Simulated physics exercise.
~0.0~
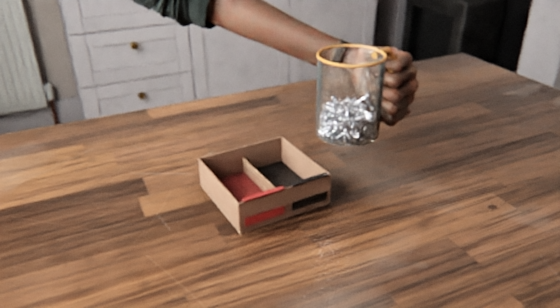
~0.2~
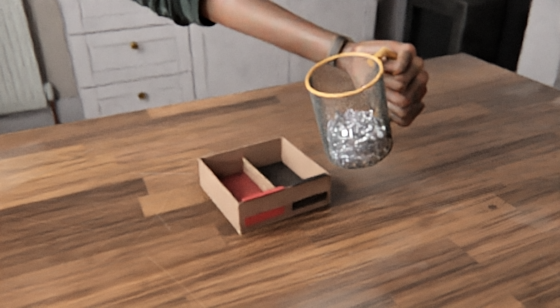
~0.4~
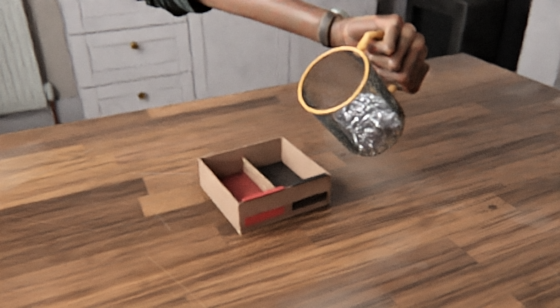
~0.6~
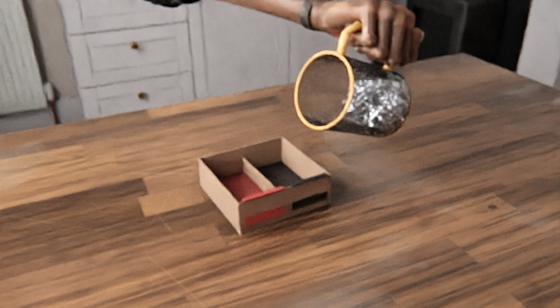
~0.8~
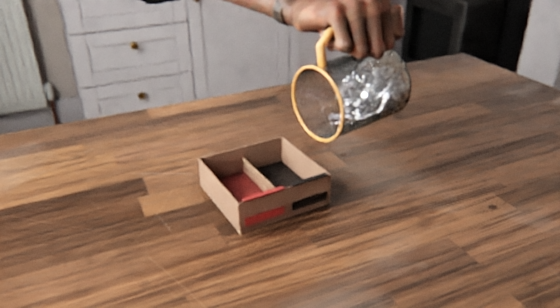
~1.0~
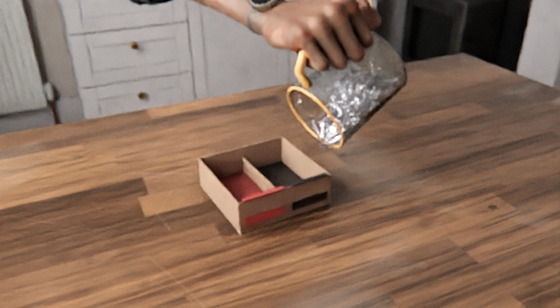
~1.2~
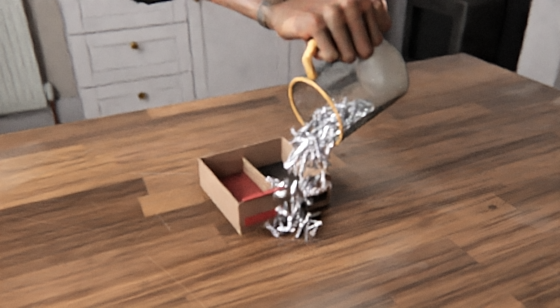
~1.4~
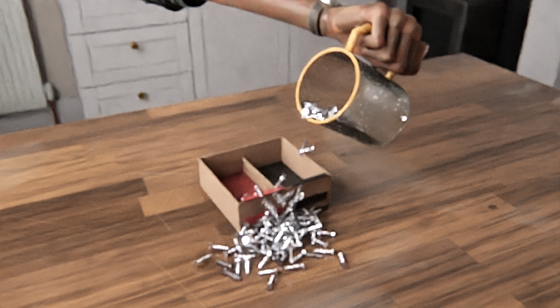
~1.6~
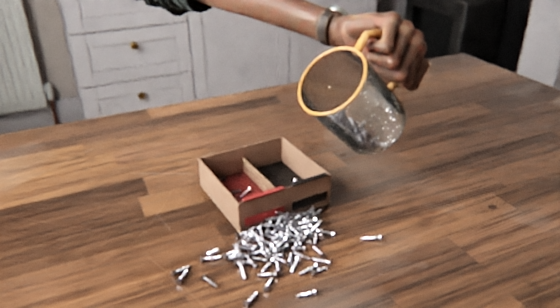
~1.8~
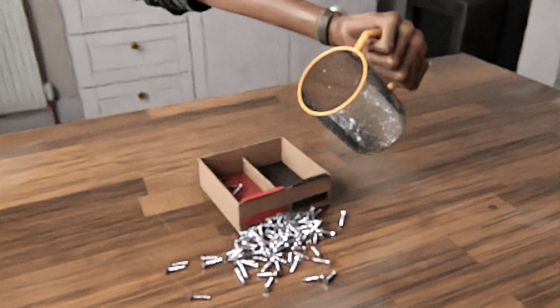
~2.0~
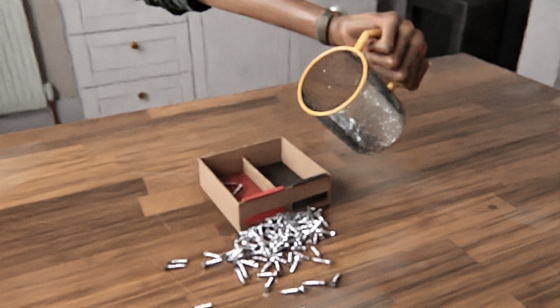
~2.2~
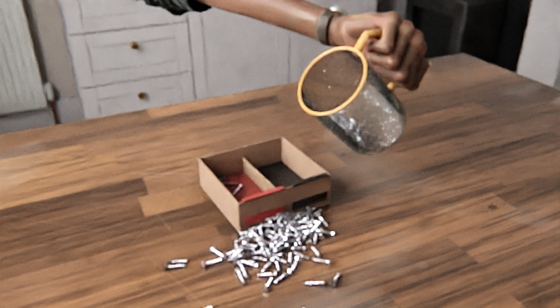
Hand tipping a glass cup of small silvery pieces over a divided box, most spilling onto the wooden table in front.
